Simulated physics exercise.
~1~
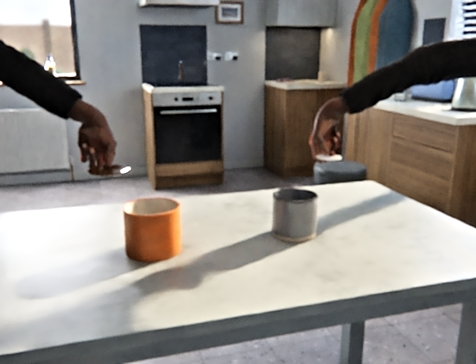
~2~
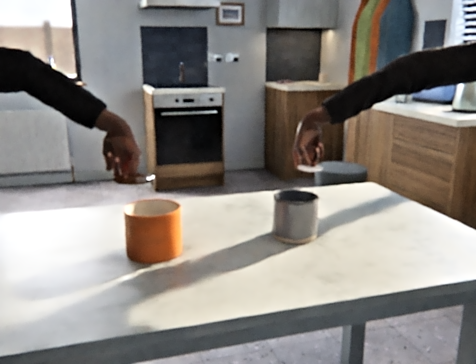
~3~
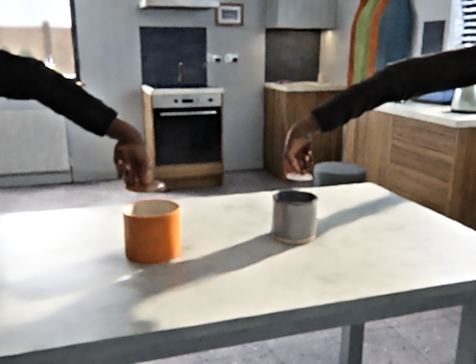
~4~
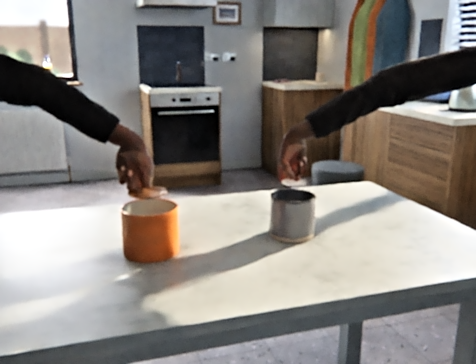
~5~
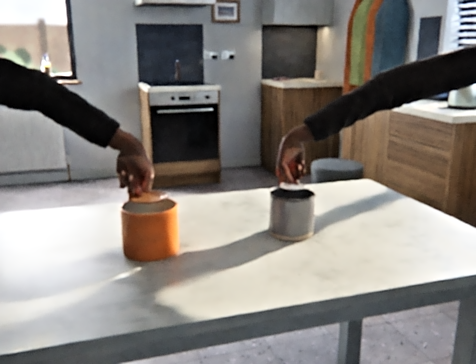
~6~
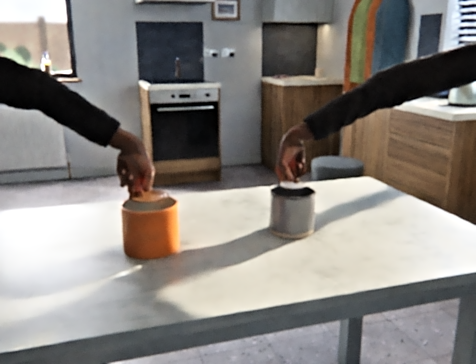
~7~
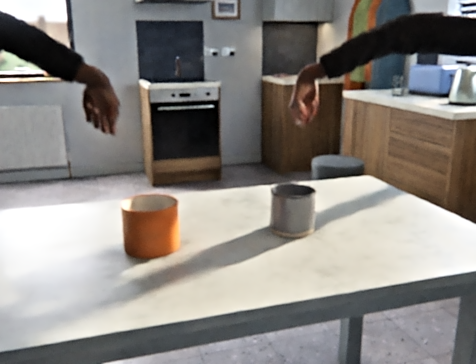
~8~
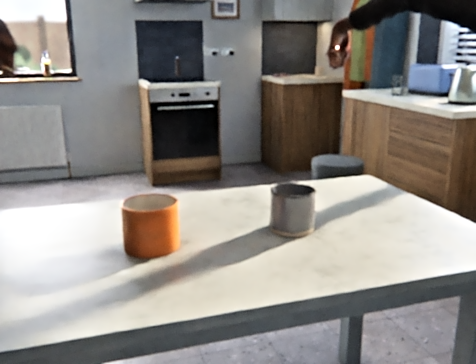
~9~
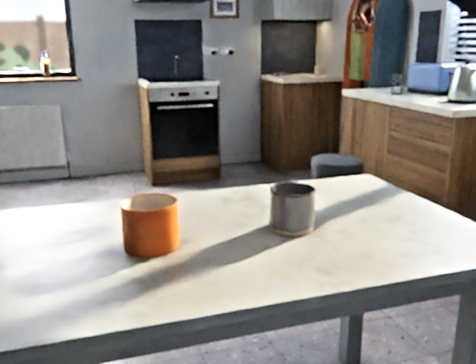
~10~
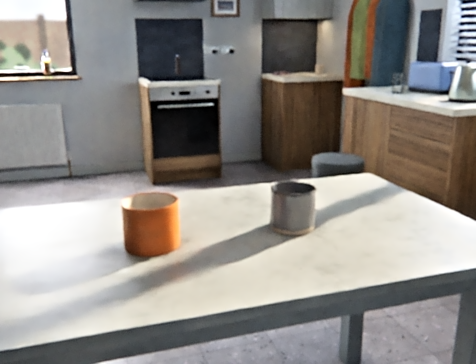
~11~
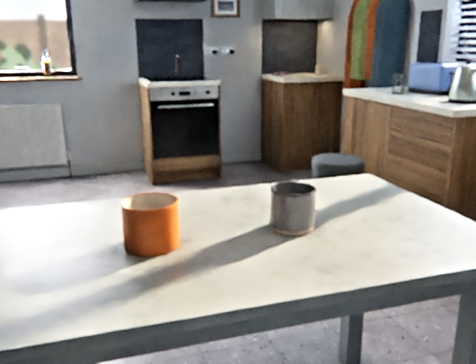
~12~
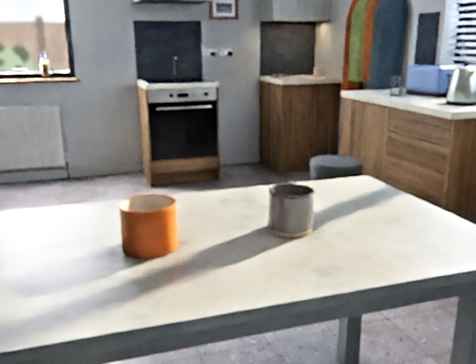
In this clip, two hands lower small discs onto the rims of an orange pot and a grey jar on a white table, then let go and draw back out of view, leaving both containers standing in place with open tops and no disc resting on either rim.
